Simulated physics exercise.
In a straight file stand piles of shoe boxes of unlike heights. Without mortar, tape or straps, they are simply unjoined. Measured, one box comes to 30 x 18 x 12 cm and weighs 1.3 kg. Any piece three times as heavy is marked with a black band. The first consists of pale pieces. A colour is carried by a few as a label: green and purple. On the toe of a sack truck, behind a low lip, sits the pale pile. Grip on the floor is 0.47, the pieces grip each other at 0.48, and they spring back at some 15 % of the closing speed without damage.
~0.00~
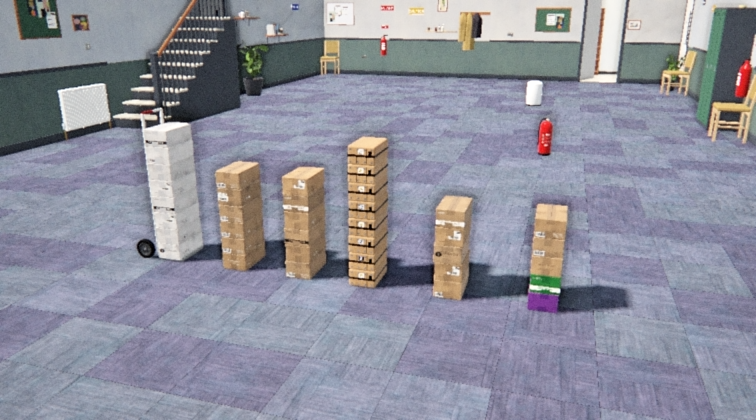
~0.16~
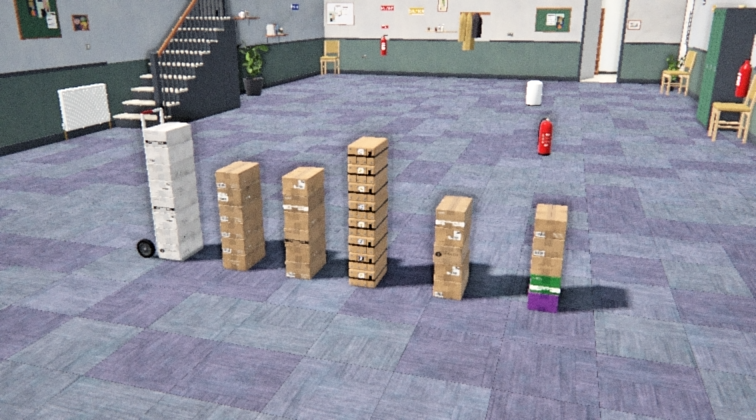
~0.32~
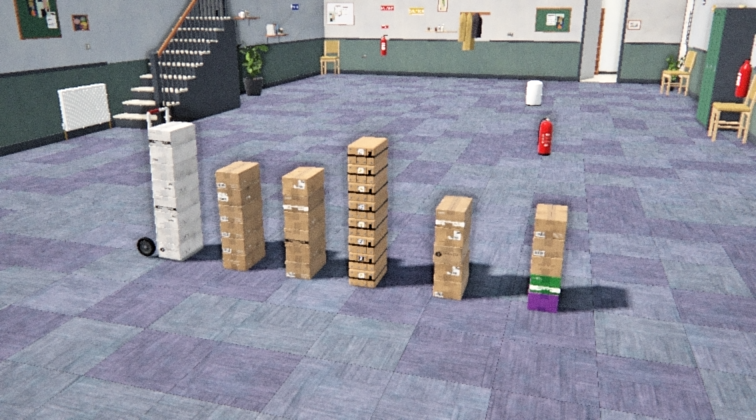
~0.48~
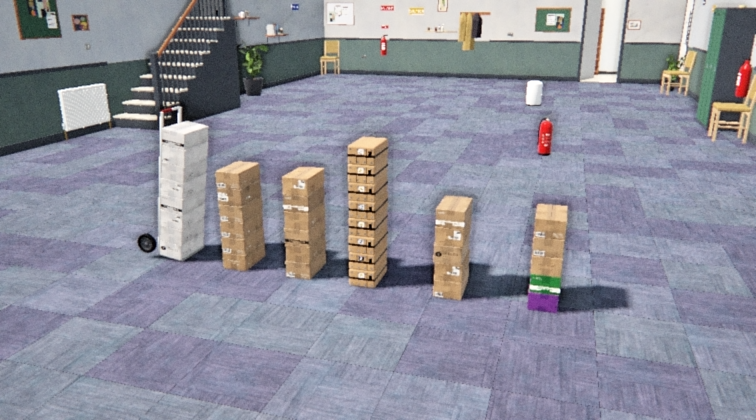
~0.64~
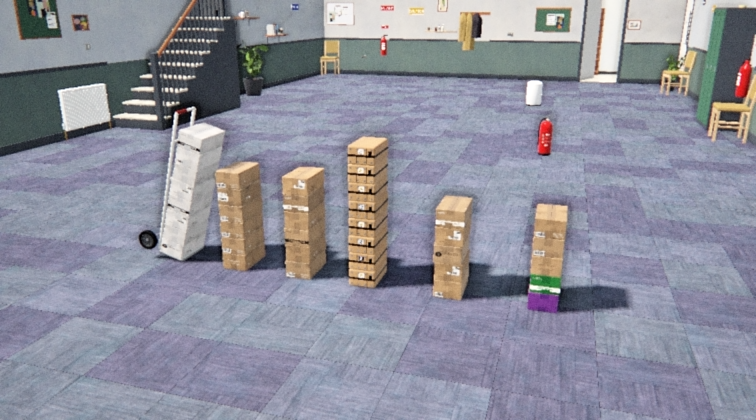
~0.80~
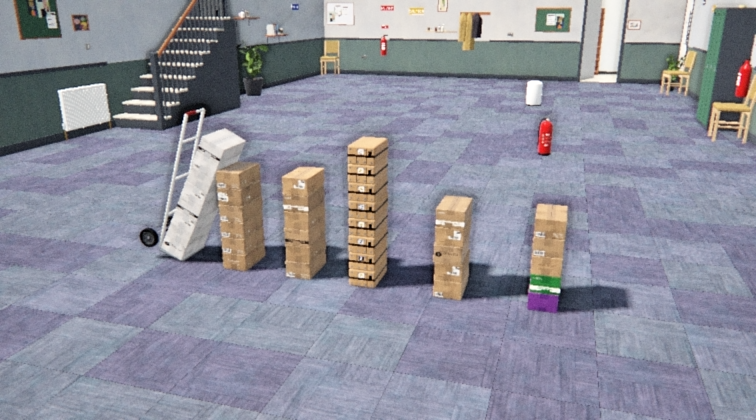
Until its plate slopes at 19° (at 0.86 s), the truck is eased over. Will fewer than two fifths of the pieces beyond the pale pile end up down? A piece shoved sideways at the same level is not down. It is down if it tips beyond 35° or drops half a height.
Yes.
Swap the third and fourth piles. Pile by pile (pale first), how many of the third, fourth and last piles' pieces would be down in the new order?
After the swap, the third pile would have 8 down, the fourth 6 and the last 4.
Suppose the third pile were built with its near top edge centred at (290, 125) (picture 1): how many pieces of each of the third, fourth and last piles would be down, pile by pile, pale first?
Counts down - third: 9; fourth: 8; last: 4.
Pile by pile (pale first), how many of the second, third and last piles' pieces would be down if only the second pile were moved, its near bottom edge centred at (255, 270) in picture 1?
Then, pile by pile: Second 5, third 0, last 0.
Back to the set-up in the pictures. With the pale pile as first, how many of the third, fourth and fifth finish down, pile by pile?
As for pieces, it's third 0, fourth 0 and fifth 0.
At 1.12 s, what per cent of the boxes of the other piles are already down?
By then 0 %.
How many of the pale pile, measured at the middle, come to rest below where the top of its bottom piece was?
Pale pieces: 3.
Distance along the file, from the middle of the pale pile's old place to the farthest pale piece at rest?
About 95 cm along.
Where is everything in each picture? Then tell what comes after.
In the first picture (pixels give the middle of a visible side), truck frame 0° forward; purple box (543, 303); green box (545, 285); none of the others has stirred.
Truck frame 0° forward; green box (545, 285), in the second picture.
Truck frame 3° forward; green box (545, 285), in the third picture.
Truck frame (161, 142) 8° forward, top of the pale pile leaning 9°; green box (545, 285); none of the others has stirred, in the fourth picture.
Truck frame (173, 142) 15° forward, top of the pale pile leaning 17°; green box (545, 285); none of the others has stirred, in the fifth picture.
Truck frame (181, 143) 19° forward, top of the pale pile leaning 27°; green box (545, 285); purple box (543, 303); none of the others has stirred, in the sixth picture.
After 1.12 s, 8 of the pale pile down; none of the 30 other boxes down, 6 disturbed.
After 1.44 s, 8 of the pale pile down; 6 of the 30 other boxes down.
In the end (2.1 s), 8 of the pale pile down; 6 of the 30 other boxes down; purple box unmoved; green box unmoved. That is 20 per cent. From the last view, middles, purple box near (544, 293), green box near (546, 275).
